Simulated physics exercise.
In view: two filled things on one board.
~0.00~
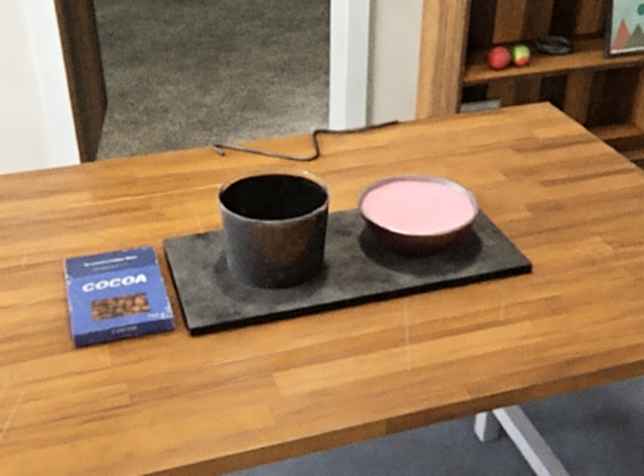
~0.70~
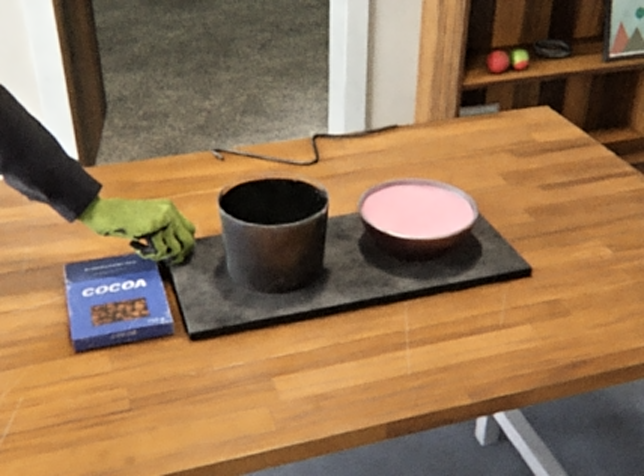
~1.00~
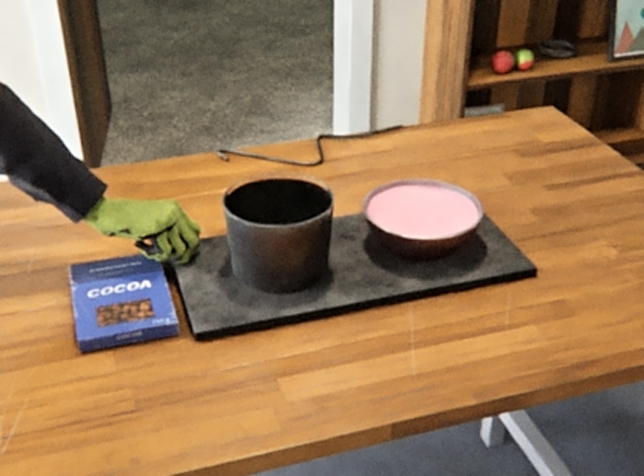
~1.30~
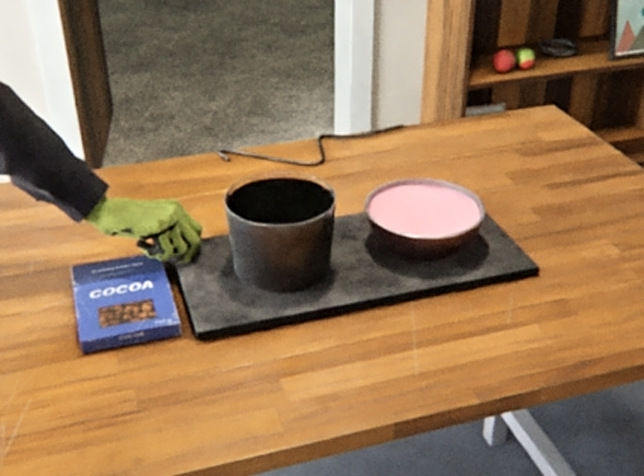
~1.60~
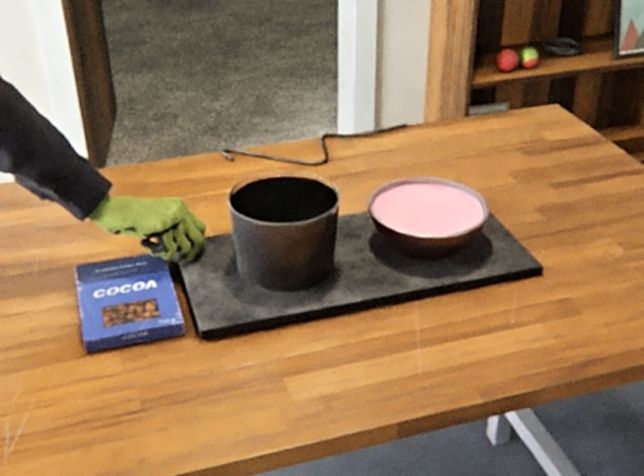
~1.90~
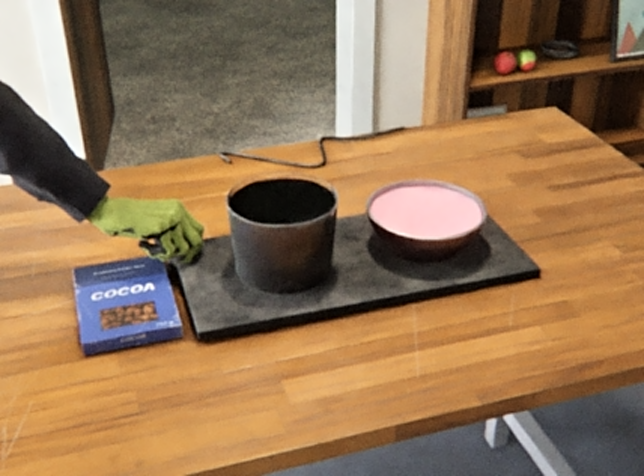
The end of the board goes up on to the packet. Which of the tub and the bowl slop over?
On the left the tub keeps it all in, on the right the bowl keeps it all in.
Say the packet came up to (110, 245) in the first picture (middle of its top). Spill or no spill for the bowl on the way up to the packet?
In that case: Loses some.
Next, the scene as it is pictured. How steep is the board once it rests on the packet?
Roughly 3°.
Around 2.6 s, the board slopes by about 2°; tub, none is lost; bowl, none is lost.
Around 3.4 s, the board slopes by about 4°; tub, none is lost; bowl, none is lost.
Around 4.6 s, the board slopes by about 3°, resting on the packet; tub, none is lost; bowl, none is lost.
